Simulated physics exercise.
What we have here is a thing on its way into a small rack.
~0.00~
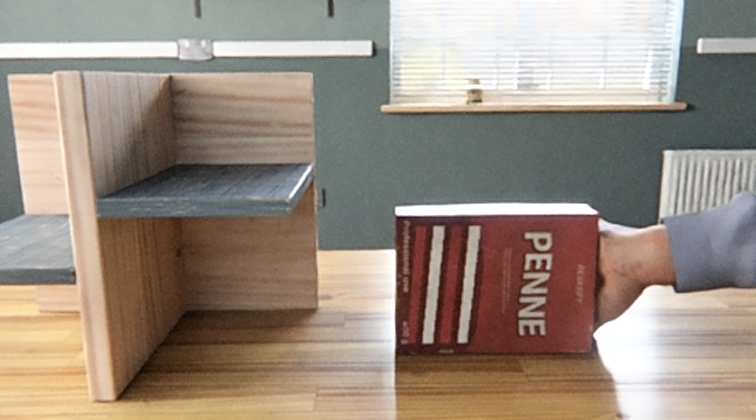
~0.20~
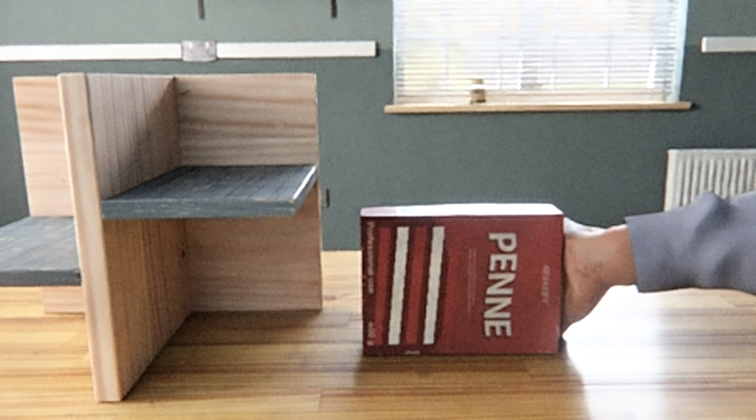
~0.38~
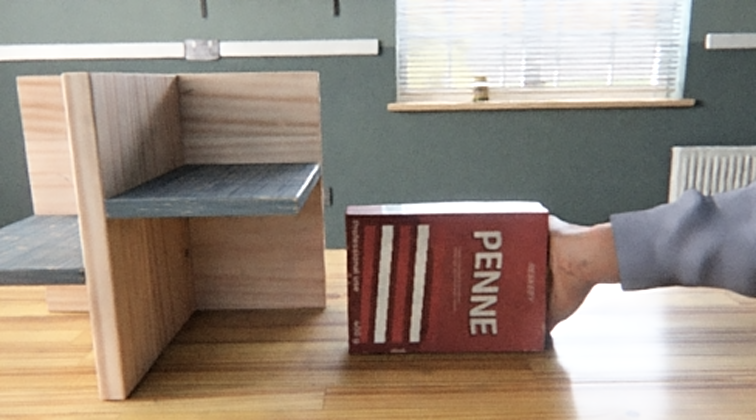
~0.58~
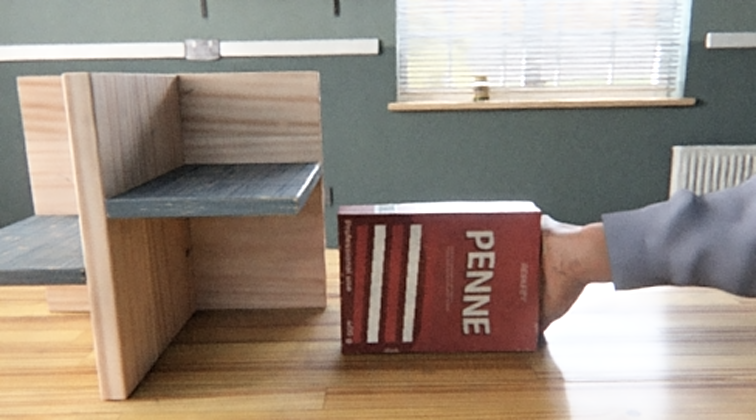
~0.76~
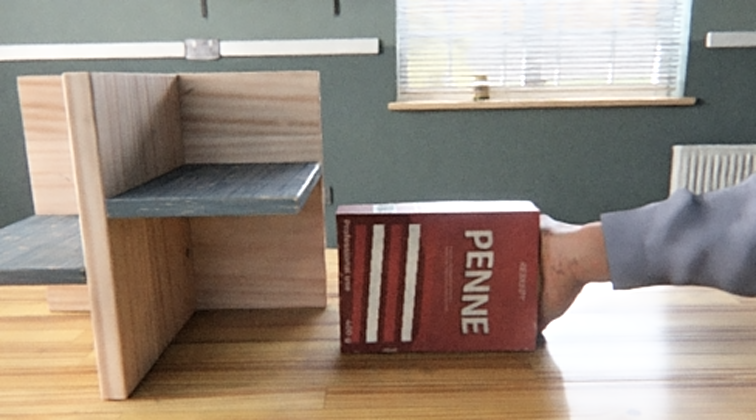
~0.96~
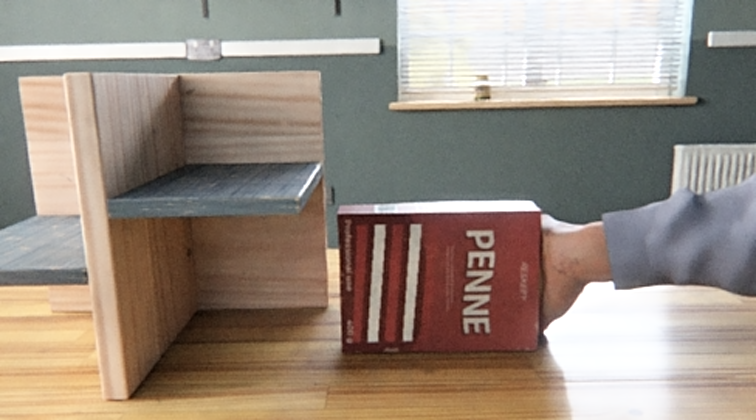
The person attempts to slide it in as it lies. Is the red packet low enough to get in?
The red packet goes under.
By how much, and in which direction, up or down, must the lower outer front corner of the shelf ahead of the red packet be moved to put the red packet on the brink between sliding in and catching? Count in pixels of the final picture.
You'd need to move it down by some 20 pixels.
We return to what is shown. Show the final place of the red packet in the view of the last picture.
Its centre ends up near (271, 280).
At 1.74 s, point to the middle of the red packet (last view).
It ends up somewhere around (299, 280).
Around 1.30 s, red packet sliding up to the opening near (398, 278).
Around 1.54 s, red packet part of the way in near (344, 279).
Around 1.74 s, red packet part of the way in near (298, 279).
Finally (2.2 s), the red packet slides in, near (271, 280).
